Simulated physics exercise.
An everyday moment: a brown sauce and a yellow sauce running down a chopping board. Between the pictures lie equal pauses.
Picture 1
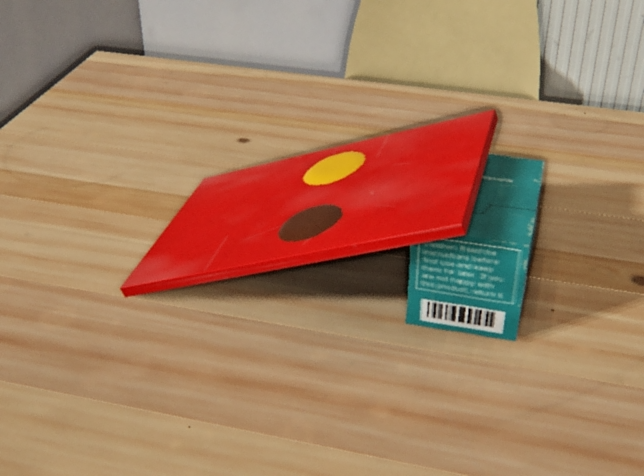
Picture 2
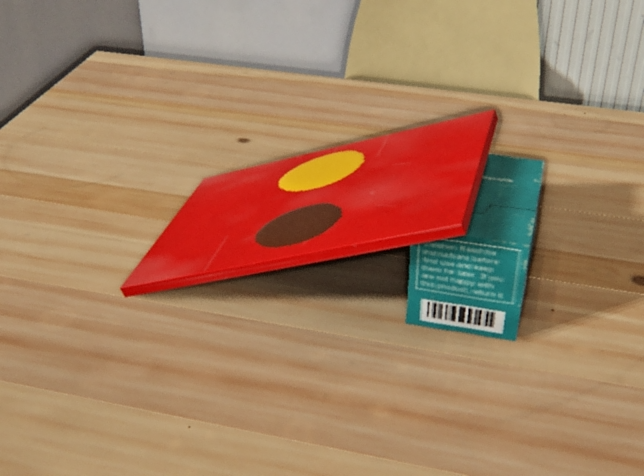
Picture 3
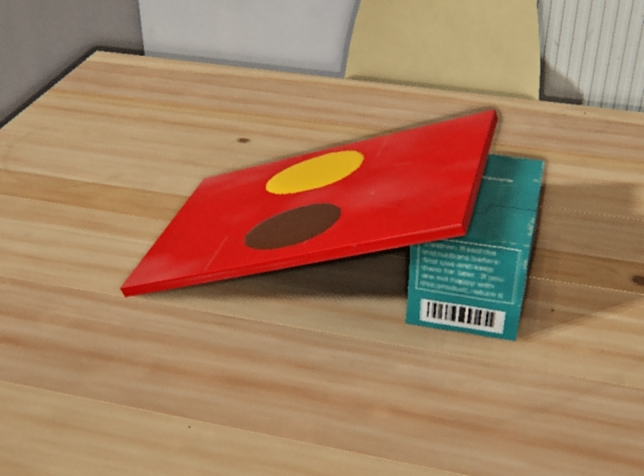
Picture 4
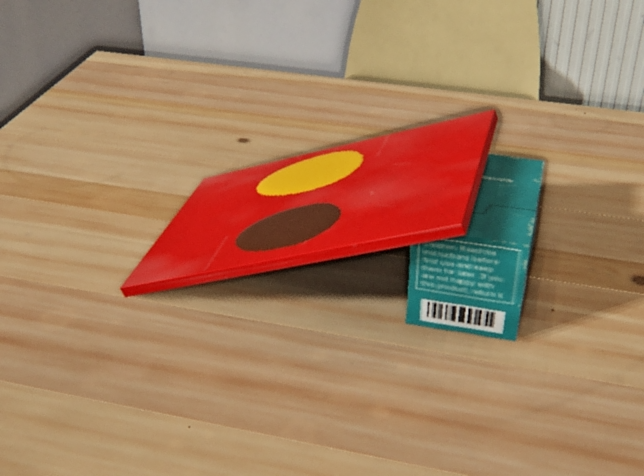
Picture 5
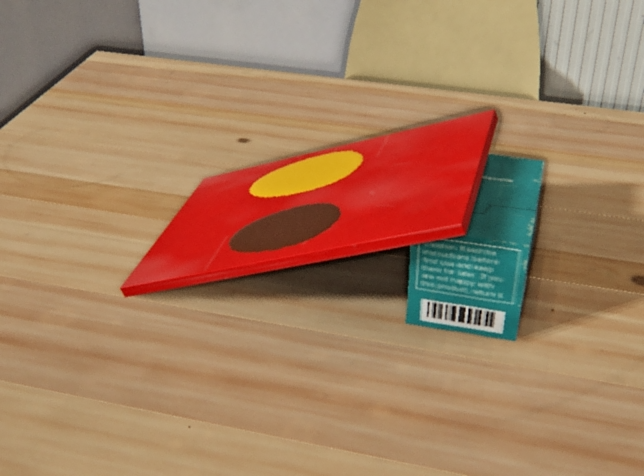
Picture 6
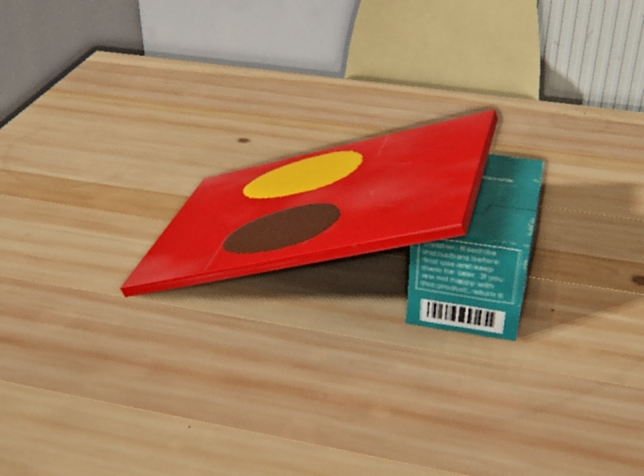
At first, a yellow sauce patch and a brown sauce patch sit side by side on a red chopping board propped against a teal box on a wooden table. Both spread down the slope toward the lower left, stretching into longer ovals, quickly to begin with, then creeping more and more slowly.
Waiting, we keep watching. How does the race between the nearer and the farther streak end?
The farther streak finishes ahead.
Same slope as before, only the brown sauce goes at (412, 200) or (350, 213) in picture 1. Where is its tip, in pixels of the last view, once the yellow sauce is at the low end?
Tip, last view - start 1: (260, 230), start 2: (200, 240).
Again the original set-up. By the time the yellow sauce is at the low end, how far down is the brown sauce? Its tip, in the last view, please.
I'd put the front somewhere near (174, 249).
Next, the brown sauce is three quarters of the way down; the yellow sauce is close to the edge.
After that, the brown sauce is close to the edge; the yellow sauce is close to the edge.
Finally, the brown sauce is close to the edge; the yellow sauce is at the low edge.
